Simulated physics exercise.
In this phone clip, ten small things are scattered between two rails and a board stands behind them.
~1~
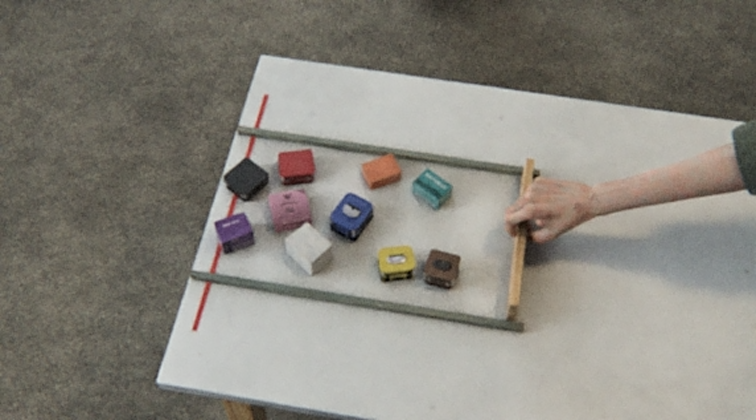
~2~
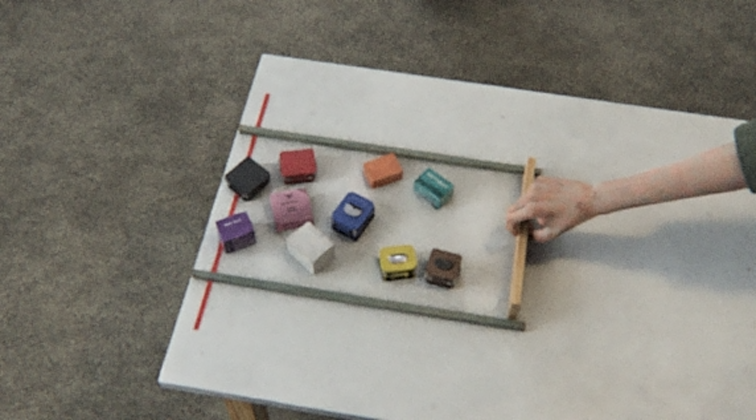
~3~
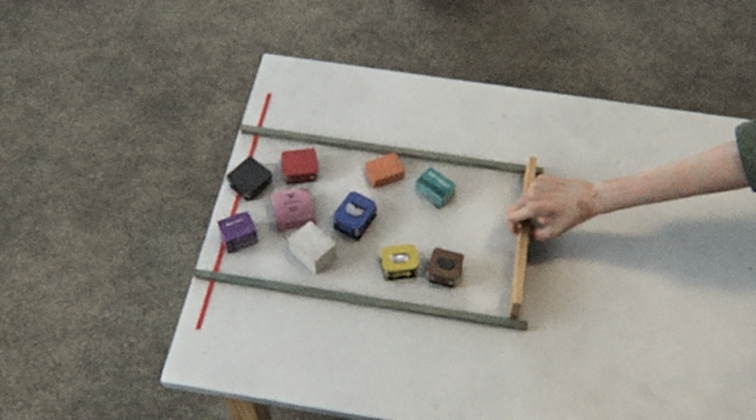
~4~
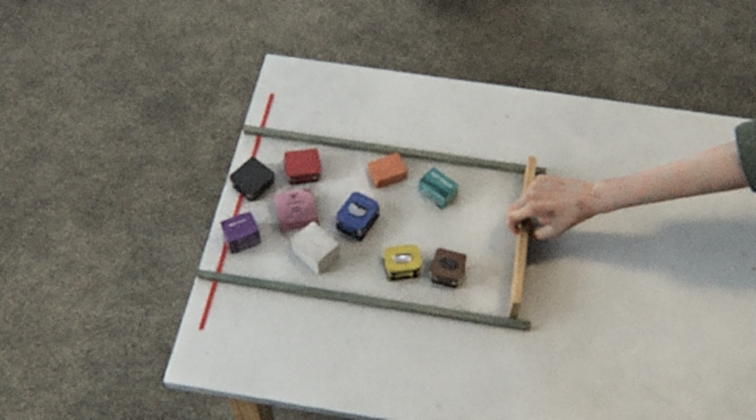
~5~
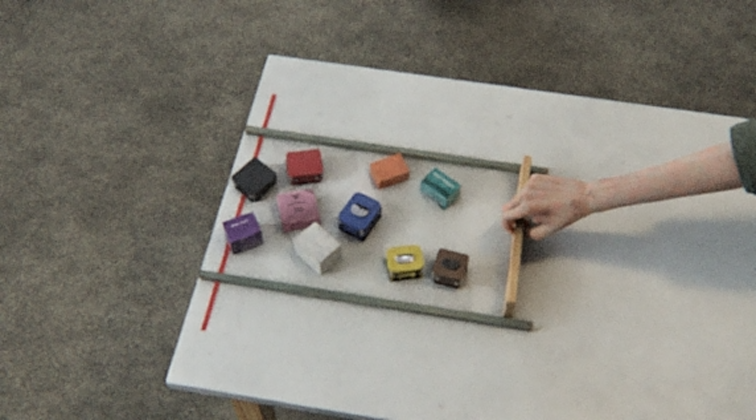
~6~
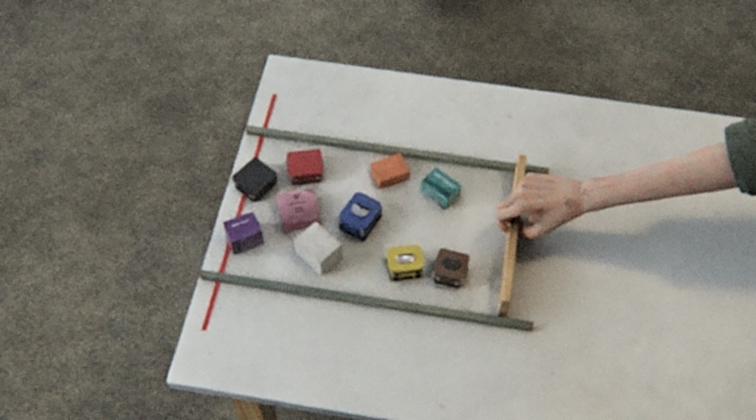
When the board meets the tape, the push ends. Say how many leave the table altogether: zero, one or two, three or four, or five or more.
Five plus tumble.
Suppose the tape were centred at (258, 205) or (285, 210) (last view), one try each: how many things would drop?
Counts: 6, 3.
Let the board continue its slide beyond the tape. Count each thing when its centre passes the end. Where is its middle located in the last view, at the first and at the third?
At (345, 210) for the first, at (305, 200) for the third.
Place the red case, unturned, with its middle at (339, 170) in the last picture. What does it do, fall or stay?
Outcome - red case: Off.
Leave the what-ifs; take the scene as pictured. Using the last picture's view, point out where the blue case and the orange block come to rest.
Around (225, 201), then around (239, 144).
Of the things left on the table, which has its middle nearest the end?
That's the orange block.
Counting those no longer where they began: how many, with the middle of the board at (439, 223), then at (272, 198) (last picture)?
First 3 and then 10.
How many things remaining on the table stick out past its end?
The total comes out at 4.
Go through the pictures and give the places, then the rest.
In the first picture, black case (247, 180); purple box (235, 233); red case (297, 168); board (521, 238); tape (233, 203).
In the second picture, purple box (236, 232); yellow case (398, 263).
In the third picture, red case (300, 167); white block (313, 248).
In the fourth picture, black case (253, 180); board (523, 235).
In the fifth picture, purple box (243, 233); pink box (299, 210).
In the sixth picture, black case (256, 180); purple box (244, 233); red case (306, 168); board (513, 234); tape (242, 203).
A little later, none off yet; black case at rest near (256, 180); purple box at rest near (244, 233); red case at rest near (306, 168).
Next, none off yet; black case moving near (247, 180); purple box tilted well over near (199, 229); red case shifted about its own width near (282, 166).
When it is over, the number that fall off is five or more; down, yellow case, white block, pink box, red case, purple box and black case.
